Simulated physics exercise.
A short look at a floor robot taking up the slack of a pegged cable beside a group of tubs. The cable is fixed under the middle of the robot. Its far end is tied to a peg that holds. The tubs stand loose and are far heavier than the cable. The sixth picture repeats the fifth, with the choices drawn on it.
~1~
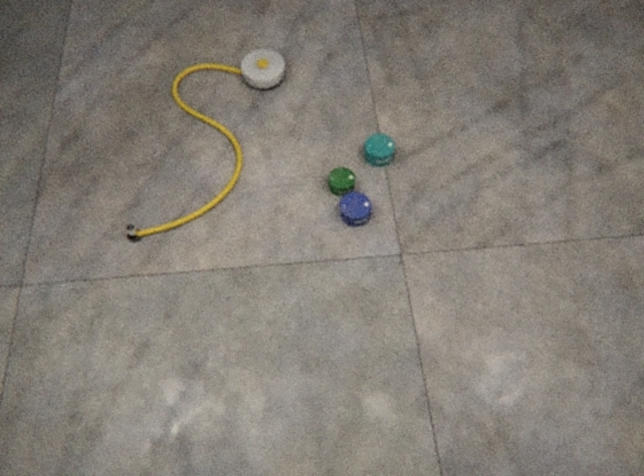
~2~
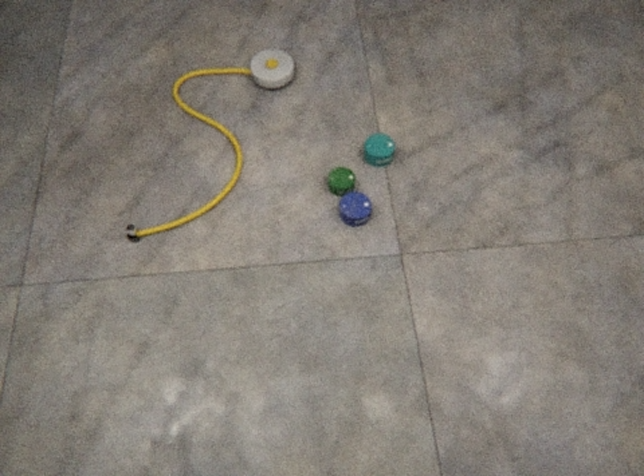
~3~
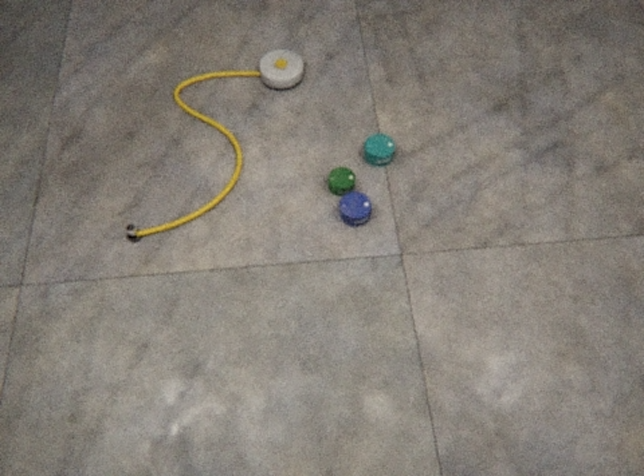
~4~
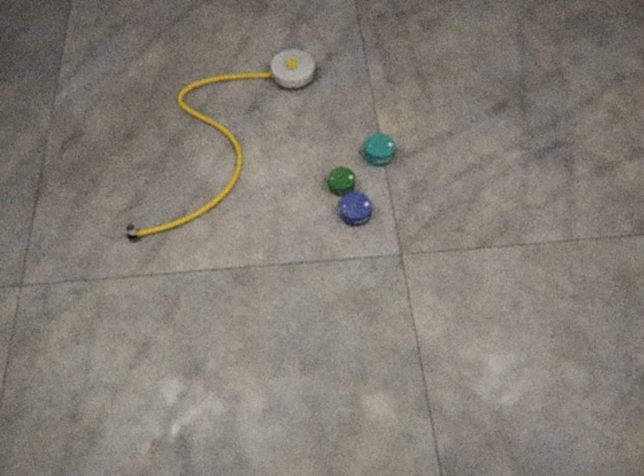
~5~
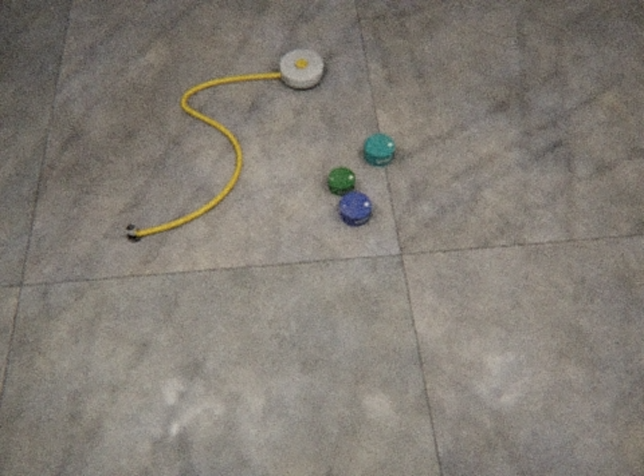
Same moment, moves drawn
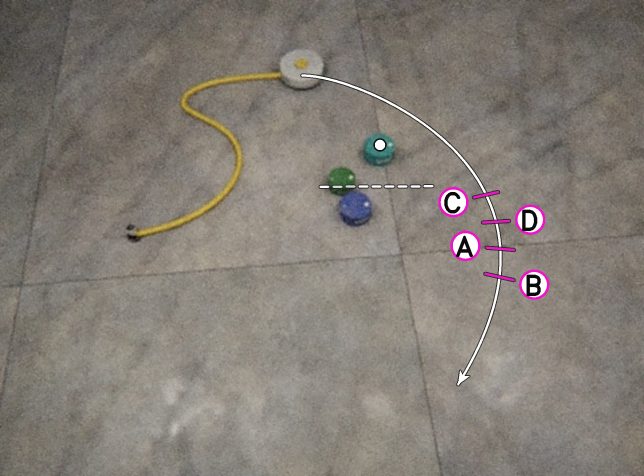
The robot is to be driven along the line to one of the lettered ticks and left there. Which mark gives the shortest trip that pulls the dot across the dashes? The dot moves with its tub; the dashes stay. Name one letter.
The dot is across by B.
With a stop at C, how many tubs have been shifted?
The count is none.
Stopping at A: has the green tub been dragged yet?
By then, no.
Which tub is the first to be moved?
Turquoise.
On the copy, A at (500, 249); B at (499, 277); C at (486, 195); D at (496, 222); the dashed line at (377, 187); the route from (302, 75) via (473, 173) to (458, 384); the white dot at (380, 145).
On B. First, robot (404, 105); turquoise tub (379, 150).
Then, robot (482, 179); turquoise tub (379, 150).
Finally, robot (502, 273); green tub (343, 191); blue tub (354, 214); turquoise tub (376, 196); the dot on the turquoise tub is over the dashed line.
By contrast, A leaves the dotted tub short, at (379, 181); C leaves the dotted tub short, at (379, 150); D leaves the dotted tub short, at (380, 165).
